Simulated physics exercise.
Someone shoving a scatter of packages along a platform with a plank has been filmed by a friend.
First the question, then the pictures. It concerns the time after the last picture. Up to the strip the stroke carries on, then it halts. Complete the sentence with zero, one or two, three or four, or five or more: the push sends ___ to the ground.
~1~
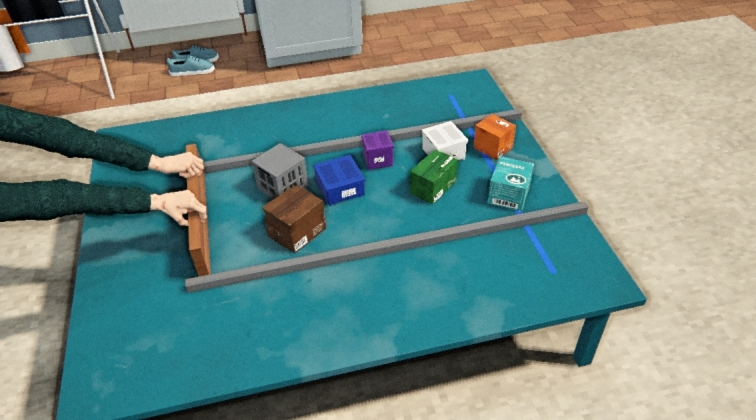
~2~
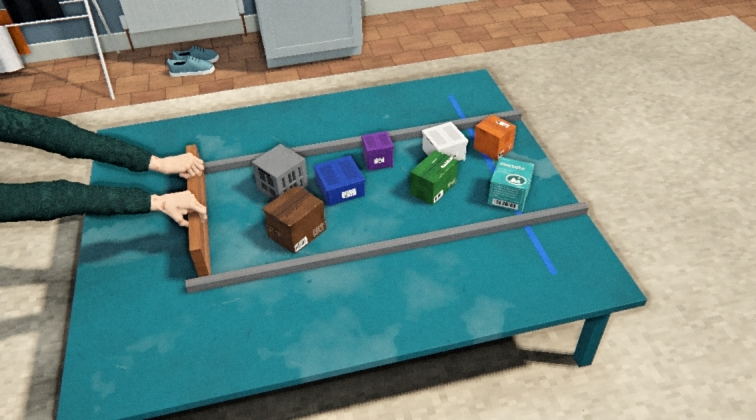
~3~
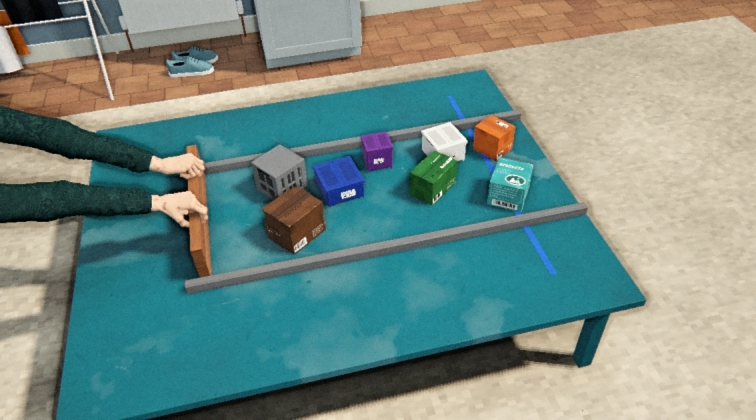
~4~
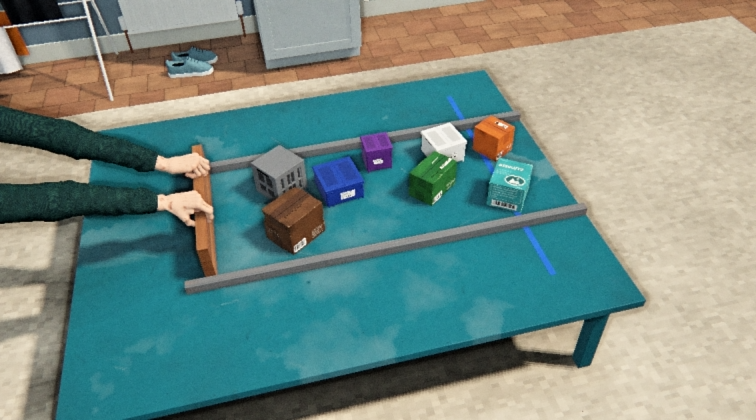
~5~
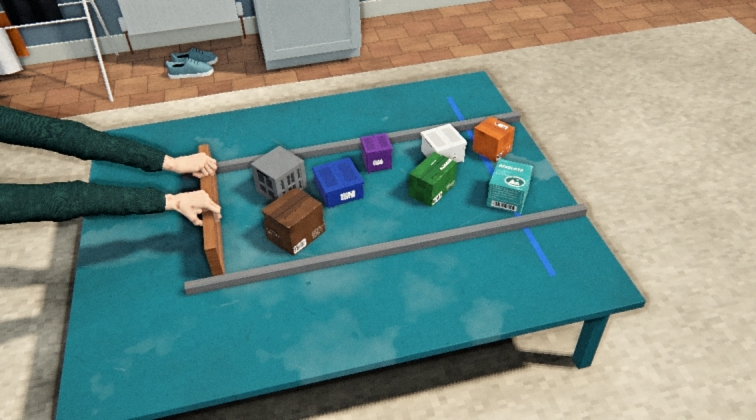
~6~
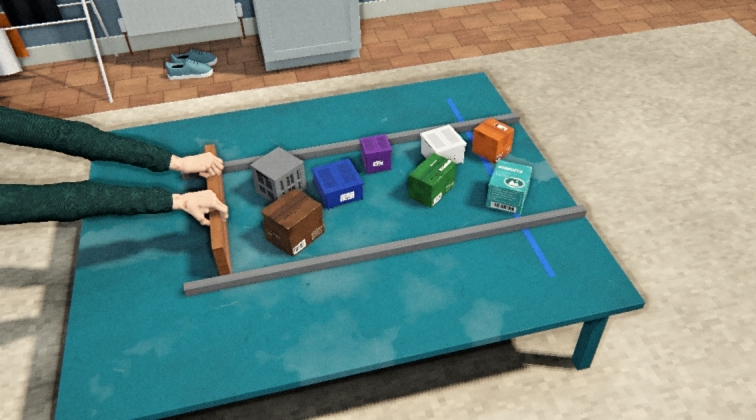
The push sends three or four to the ground.
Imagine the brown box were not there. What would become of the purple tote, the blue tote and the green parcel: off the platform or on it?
So the purple tote remains, the blue tote remains, the green parcel remains.
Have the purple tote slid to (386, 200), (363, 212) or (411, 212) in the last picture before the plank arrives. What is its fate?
In order of the places given, the purple tote rests steady, then rests steady, then rests steady.
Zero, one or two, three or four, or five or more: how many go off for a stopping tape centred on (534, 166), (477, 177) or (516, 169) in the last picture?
In the order of the places given: Five or more; just one or two; five or more.
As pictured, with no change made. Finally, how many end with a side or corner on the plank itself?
That would be 2 of them.
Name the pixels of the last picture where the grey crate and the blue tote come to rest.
About (493, 129), and the other about (521, 156).
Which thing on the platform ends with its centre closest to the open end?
It's the green parcel.
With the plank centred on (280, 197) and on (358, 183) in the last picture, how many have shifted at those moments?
Tally: 3; 5.
Soon after, none off yet; orange parcel at rest near (493, 140); turquoise box at rest near (509, 187); white tote at rest near (443, 148).
Then, none off yet; orange parcel at rest near (493, 140); turquoise box at rest near (509, 187); white tote moved a little near (449, 147).
Further on, none off yet; orange parcel moved about its own width near (538, 138); turquoise box moved about its own width near (542, 189); white tote moved well along near (507, 138).
By the end, the number that fall off is three or four; fallen, white tote, turquoise box and orange parcel.
